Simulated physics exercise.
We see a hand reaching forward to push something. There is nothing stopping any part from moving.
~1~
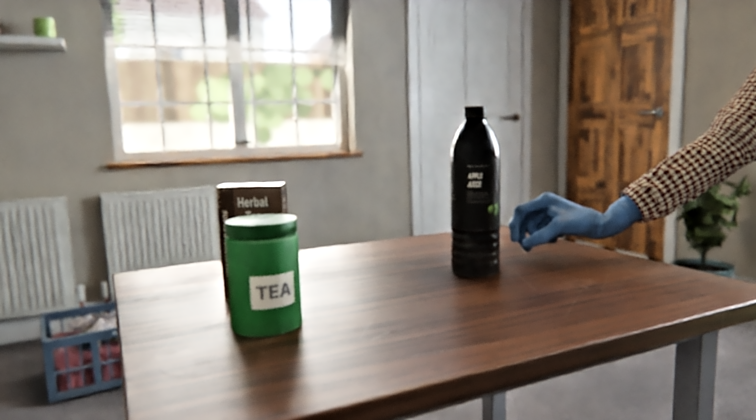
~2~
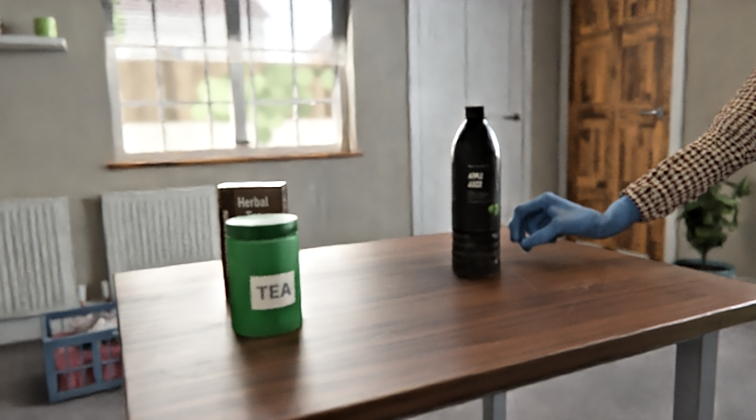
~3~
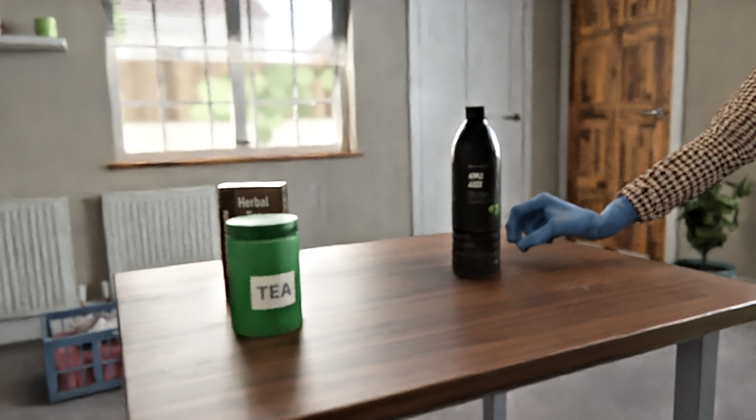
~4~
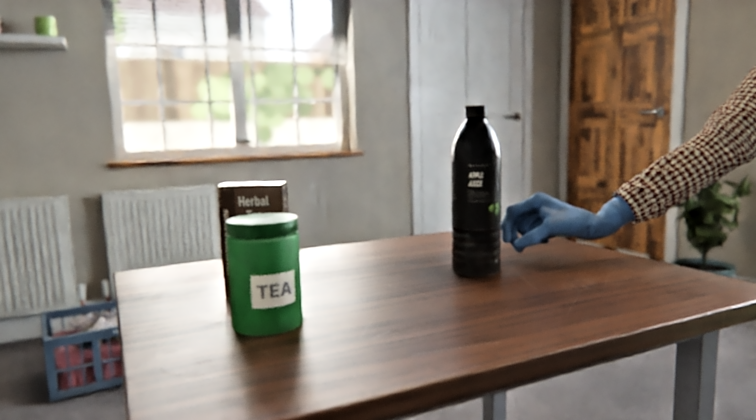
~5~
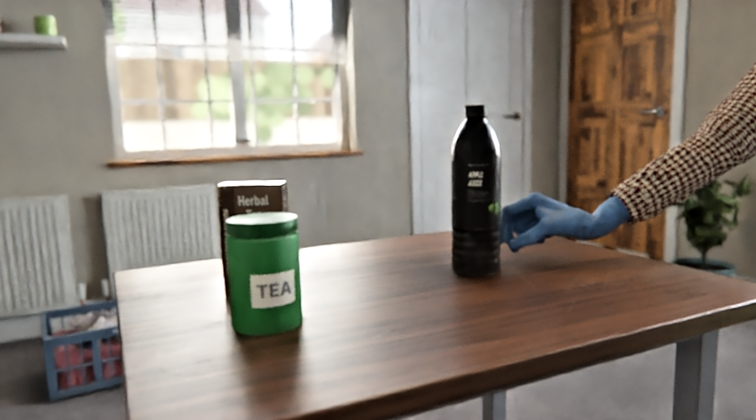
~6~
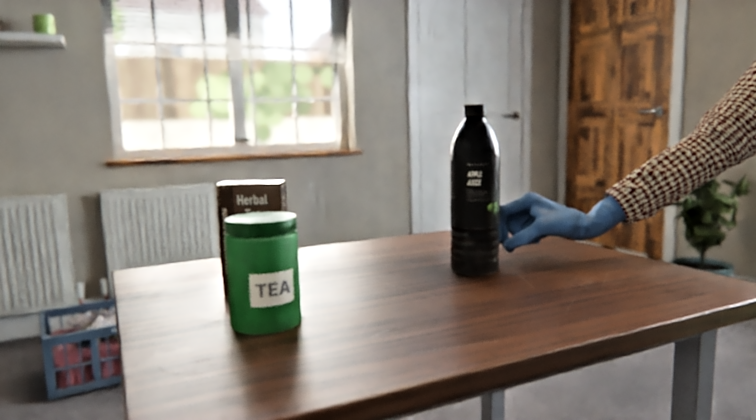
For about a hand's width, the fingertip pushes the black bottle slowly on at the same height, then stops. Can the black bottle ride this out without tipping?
Holds up.
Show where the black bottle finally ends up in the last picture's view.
It winds up at roughly (411, 194).
Then, 0.40 s later than the last frame, black bottle moved a little near (466, 190).
Then, 0.90 s later than the last frame, black bottle moved about its own width near (447, 191).
Then, 1.30 s later than the last frame, black bottle moved about its own width near (432, 193).
Then, 1.70 s later than the last frame, black bottle moved about its own width near (416, 194).
When it is over, moved from the start, black bottle. End places, in pixels of the last picture, black bottle near (410, 194).
